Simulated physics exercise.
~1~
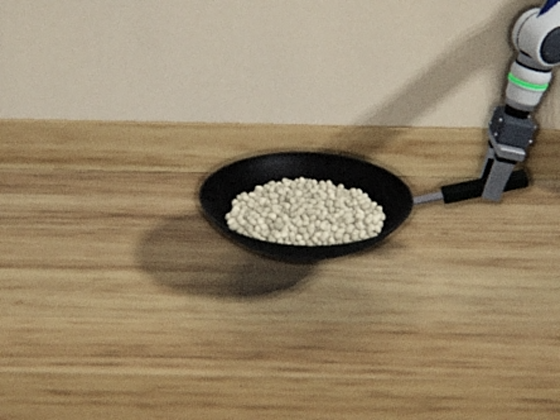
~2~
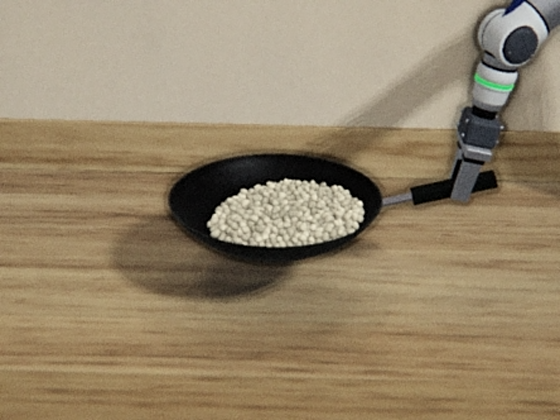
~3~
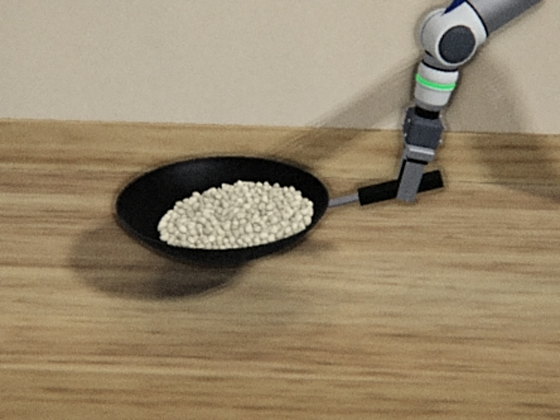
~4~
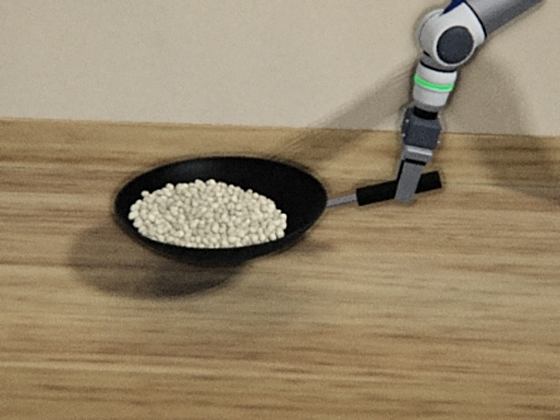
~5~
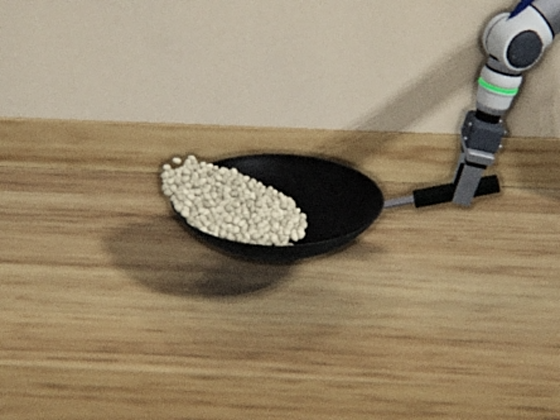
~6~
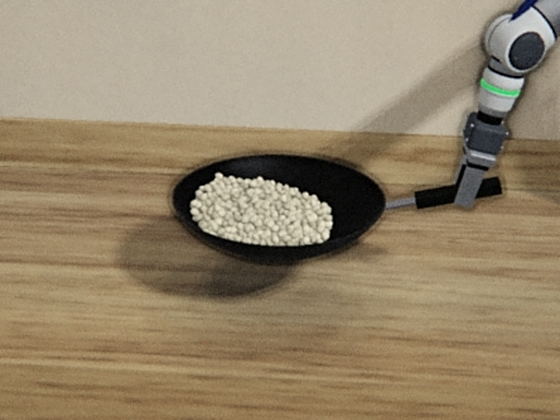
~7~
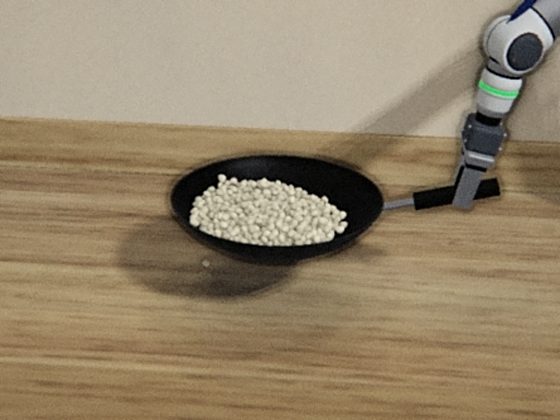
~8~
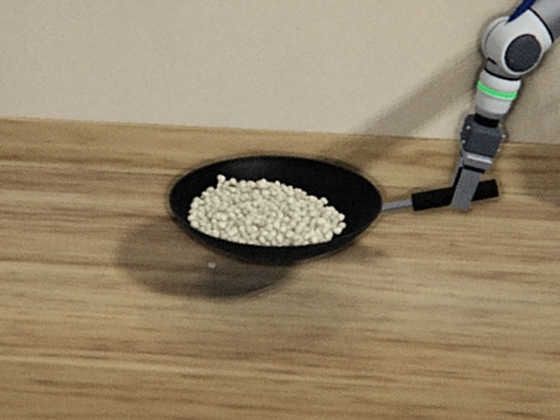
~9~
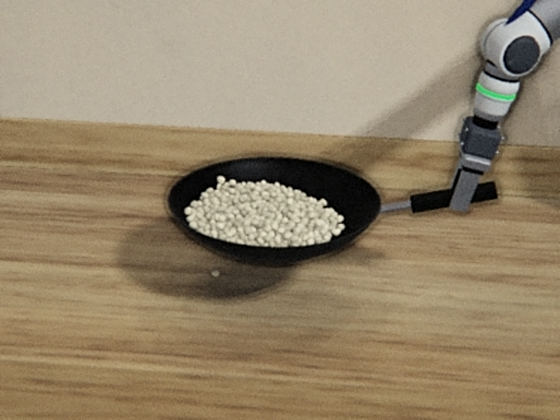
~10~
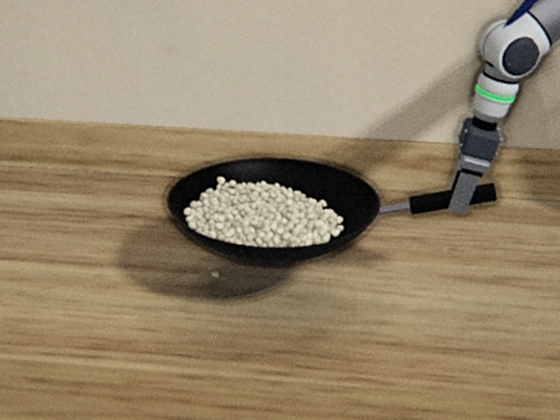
The clip opens on a black pan heaped with small whitish beans above a wooden surface, its handle held by a robotic arm at the right. The arm moves the pan to the left, and the beans lag toward the handle side. When the pan stops, they slide across to its left side. The arm then pulls the pan back to the right, and the beans pile steeply against the left rim, a few poking above it. They slump back toward the middle as the pan halts. At the end the heap rests in the pan, with a single bean lying on the surface below.
